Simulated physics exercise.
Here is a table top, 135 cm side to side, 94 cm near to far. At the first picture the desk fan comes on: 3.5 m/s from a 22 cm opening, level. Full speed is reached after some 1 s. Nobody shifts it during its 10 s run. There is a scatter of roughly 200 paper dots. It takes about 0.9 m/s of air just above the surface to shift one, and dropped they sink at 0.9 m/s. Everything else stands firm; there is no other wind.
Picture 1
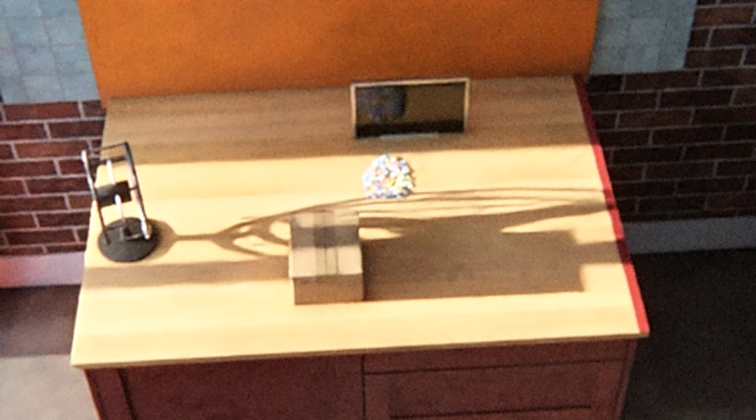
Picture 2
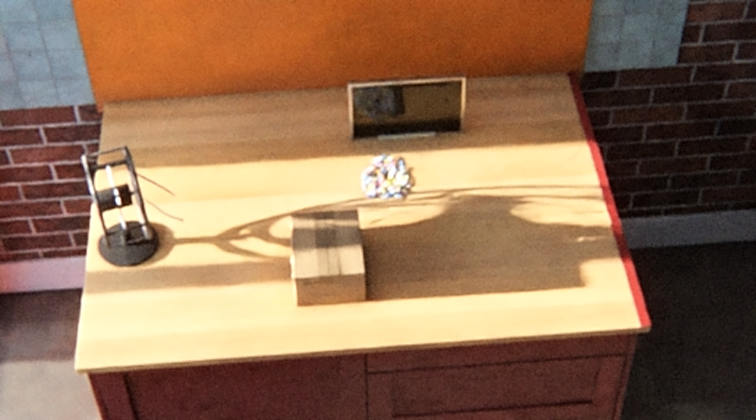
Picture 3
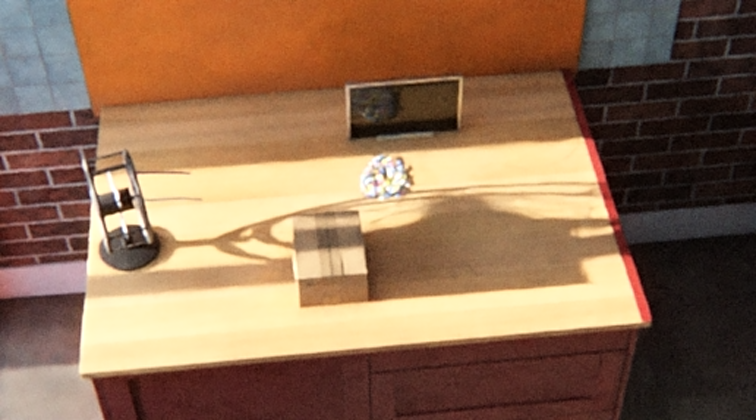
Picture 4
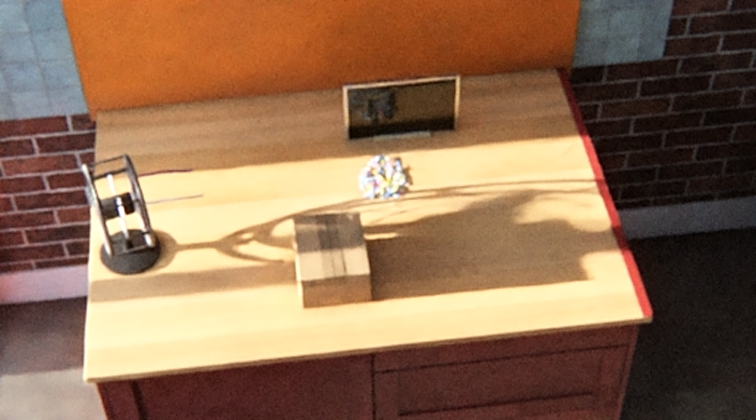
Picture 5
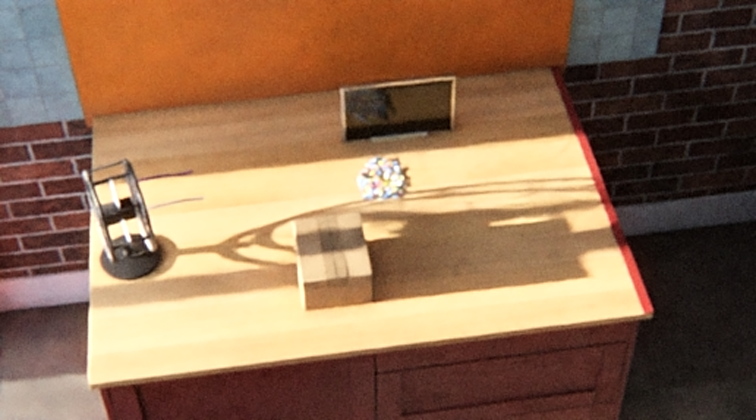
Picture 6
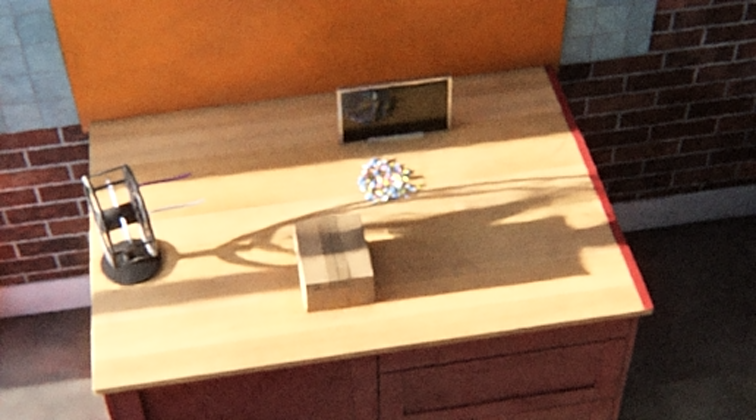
Wooden table top with a laptop, box and desk fan at left, a small cluster of paper dots beginning to spread slightly.
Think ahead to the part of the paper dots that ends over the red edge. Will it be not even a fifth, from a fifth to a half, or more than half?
By then over half are over the red edge.
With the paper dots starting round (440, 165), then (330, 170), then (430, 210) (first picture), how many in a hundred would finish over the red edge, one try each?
In turn about 100 %, 60 %, 30 %.
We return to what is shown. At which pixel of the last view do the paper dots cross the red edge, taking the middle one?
At about (594, 165).
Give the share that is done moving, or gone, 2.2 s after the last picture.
About 90 %.
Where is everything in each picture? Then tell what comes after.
In the first picture, the middle of the paper dots is near (384, 178), none has stirred yet and the mouth of the desk fan is at (117, 193).
In the second picture, the middle of the paper dots is near (382, 177), none has stirred yet and the red edge is centred on (609, 186).
In the third picture, the middle of the paper dots is near (381, 177), none has stirred yet, the top of a laptop is at (404, 78) and the top of a box is at (328, 243).
In the fourth picture, the middle of the paper dots is near (380, 178) and none has stirred yet.
In the fifth picture, the middle of the paper dots is near (378, 179) and none has stirred yet.
In the sixth picture, the middle of the paper dots is near (382, 181), the farthest in sight from the desk fan is at (420, 186) and about 30 % have left their places.
Then, 1.0 s after the last picture the count stands so, 87 % are over the red edge.
Then, 2.2 s after the last picture the count stands so, 87 % are over the red edge.
Then, 4.6 s after the last picture the count stands so, 87 % are over the red edge.
Then, 9.1 s after the last picture, at the end, 88 % are over the red edge.
